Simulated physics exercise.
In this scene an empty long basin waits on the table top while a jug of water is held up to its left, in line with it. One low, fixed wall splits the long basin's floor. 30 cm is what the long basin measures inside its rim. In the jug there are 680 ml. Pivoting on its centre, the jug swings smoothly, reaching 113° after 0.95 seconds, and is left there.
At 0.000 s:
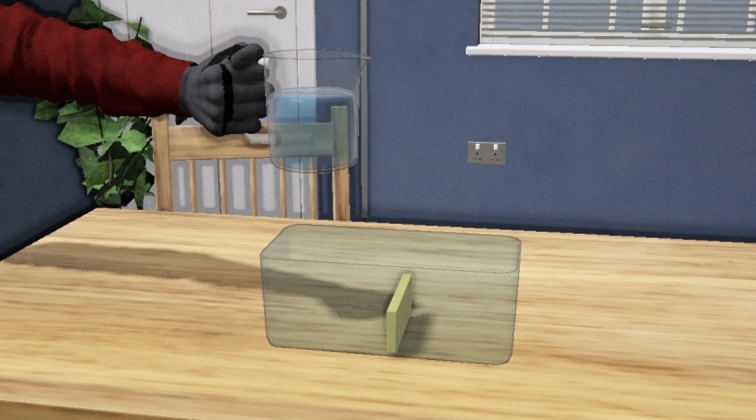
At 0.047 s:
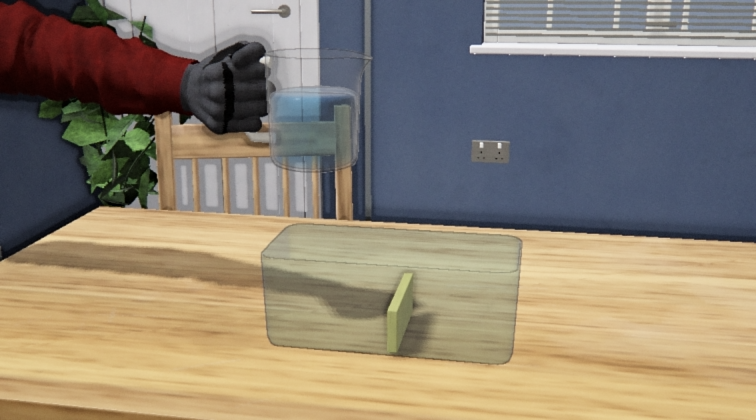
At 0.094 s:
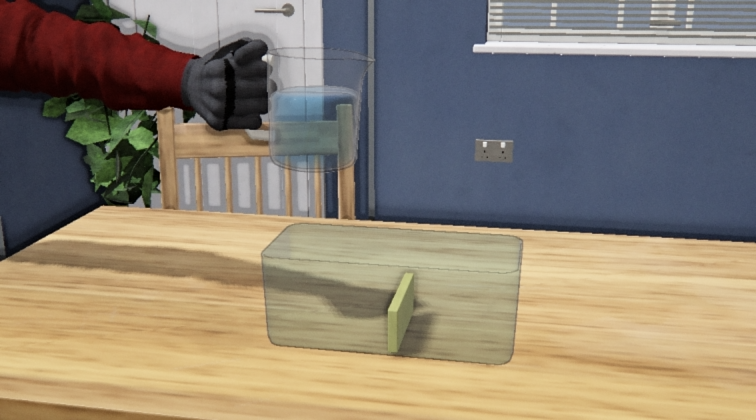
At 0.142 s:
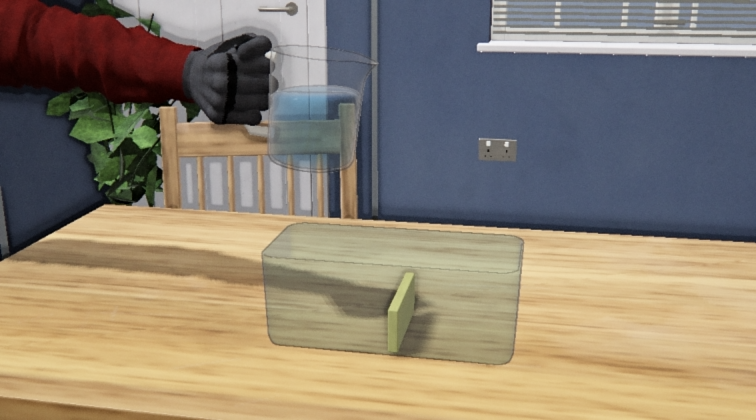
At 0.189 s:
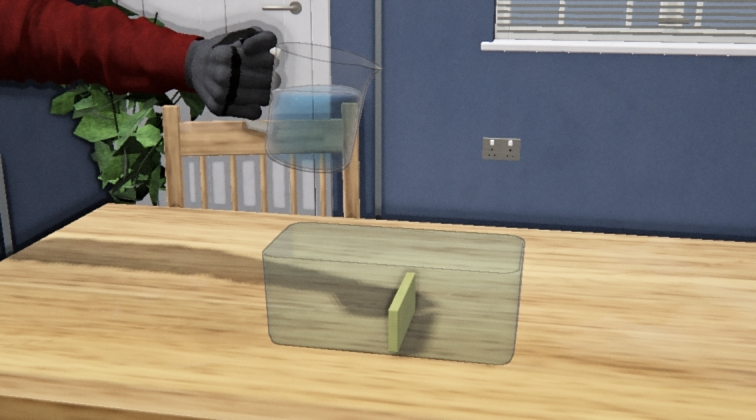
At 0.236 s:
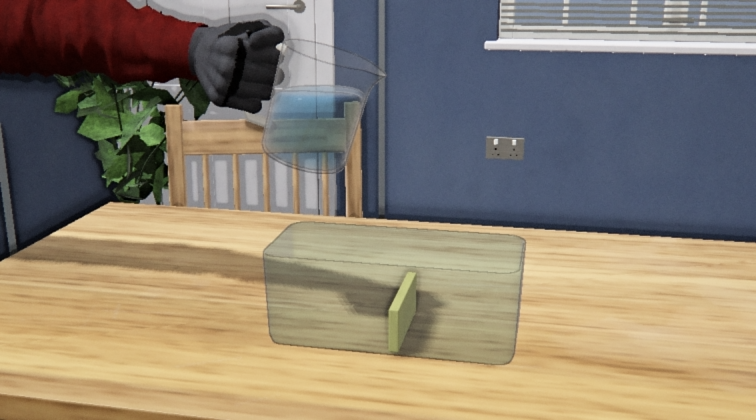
On a wooden table sat an empty clear basin with a low upright divider inside, while a gloved hand in a red sleeve held a jug of blue water above it and slowly tilted it slightly rightward.
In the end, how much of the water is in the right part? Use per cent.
Roughly 82 percent is in the right part.
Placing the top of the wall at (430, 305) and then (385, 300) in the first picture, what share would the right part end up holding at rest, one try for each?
I'd put it at about 35 per cent for the first and about 90 per cent for the second.
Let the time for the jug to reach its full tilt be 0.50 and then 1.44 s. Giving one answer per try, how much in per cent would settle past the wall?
80 and 85 %.
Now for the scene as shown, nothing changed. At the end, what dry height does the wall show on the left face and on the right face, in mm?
Left roughly 50 mm; right roughly 22 mm.
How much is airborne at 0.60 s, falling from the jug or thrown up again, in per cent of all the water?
Around 14 percent.
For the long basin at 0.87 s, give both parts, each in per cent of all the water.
I'd put the left at some 1 and the right at some 52.
After 0.60 s the tilt is 79° and 86 per cent is still to pour, 0 is left of the wall and 0 right of it.
After 0.87 s the tilt is 111° and 22 per cent is still to pour, 1 is left of the wall and 53 right of it.
After 1.15 s the tilt is 113° and 1 per cent is still to pour, 13 is left of the wall and 81 right of it.
After 1.45 s the tilt is 113° and 0 per cent is still to pour, 15 is left of the wall and 83 right of it.
In the end 15 per cent lies left of the wall, 82 right of it and 3 outside.
